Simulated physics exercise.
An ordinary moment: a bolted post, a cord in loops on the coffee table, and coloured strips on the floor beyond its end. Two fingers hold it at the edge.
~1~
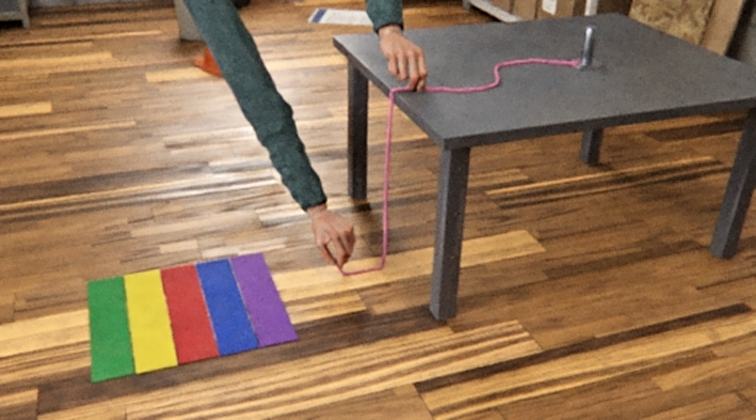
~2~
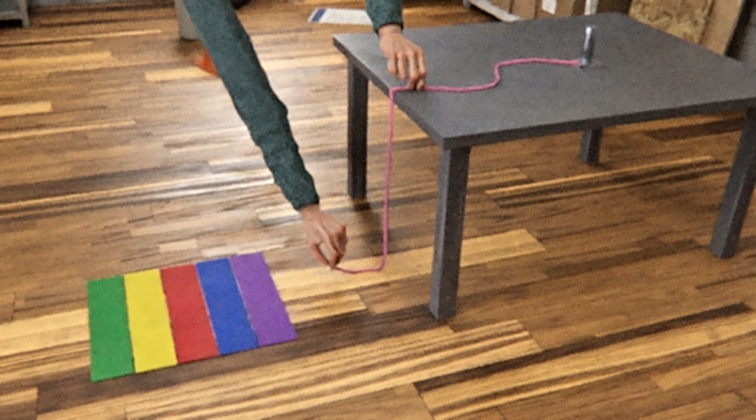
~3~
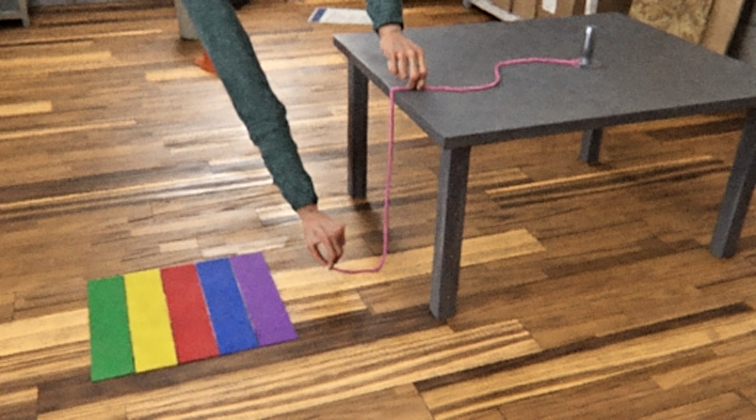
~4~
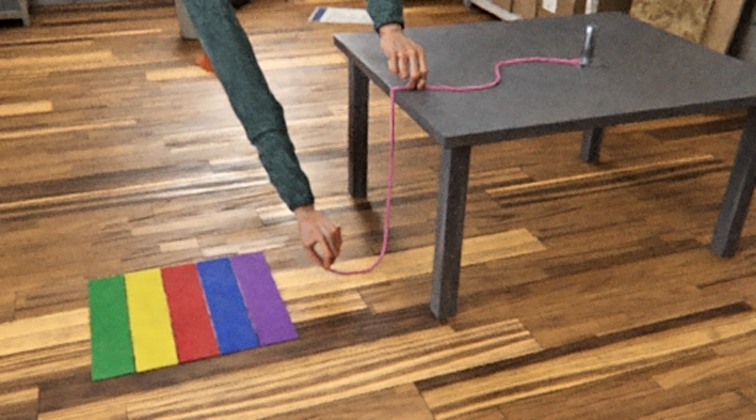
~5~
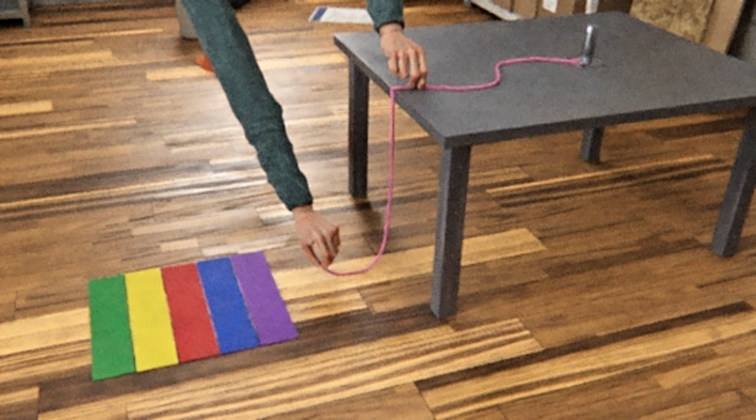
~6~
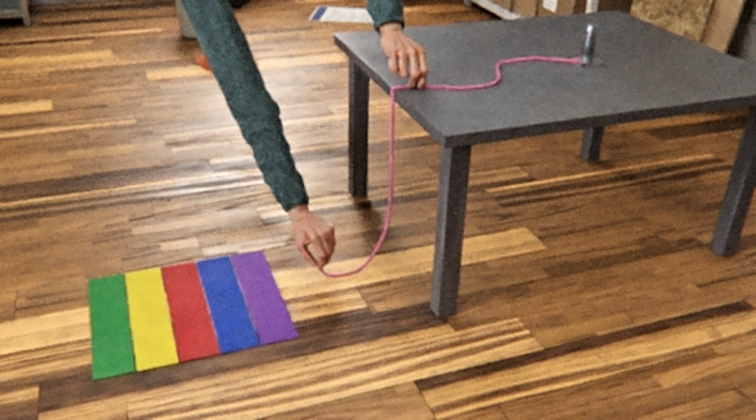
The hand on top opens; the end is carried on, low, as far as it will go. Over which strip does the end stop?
It gets as far as the yellow strip.
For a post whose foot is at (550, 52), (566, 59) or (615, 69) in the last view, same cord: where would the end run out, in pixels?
Near (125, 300), (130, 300) and (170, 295).
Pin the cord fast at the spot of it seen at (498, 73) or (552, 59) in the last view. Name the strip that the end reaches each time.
Try by try: Red; yellow.
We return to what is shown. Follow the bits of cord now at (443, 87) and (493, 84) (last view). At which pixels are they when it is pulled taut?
Near (392, 91) and (443, 80).
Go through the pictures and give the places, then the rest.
In the first picture, end (337, 264); purple (273, 325); blue (235, 333); red (195, 341); yellow (154, 349); green (111, 358).
In the second picture, end (330, 265); cord through (543, 62) (496, 73) (457, 90) (392, 107) (387, 186) (385, 253).
In the third picture, end (328, 265).
In the fourth picture, end (324, 266); cord through (544, 61) (497, 72) (458, 89) (392, 106) (390, 185) (383, 253).
In the fifth picture, end (322, 266).
In the sixth picture, end (318, 266); cord through (544, 60) (497, 71) (458, 88) (393, 106) (391, 184) (376, 251).
A little later, end near (216, 285); over blue.
Next, end near (173, 292); over red.
When it is tight, end near (147, 297); over yellow. The yellow one.
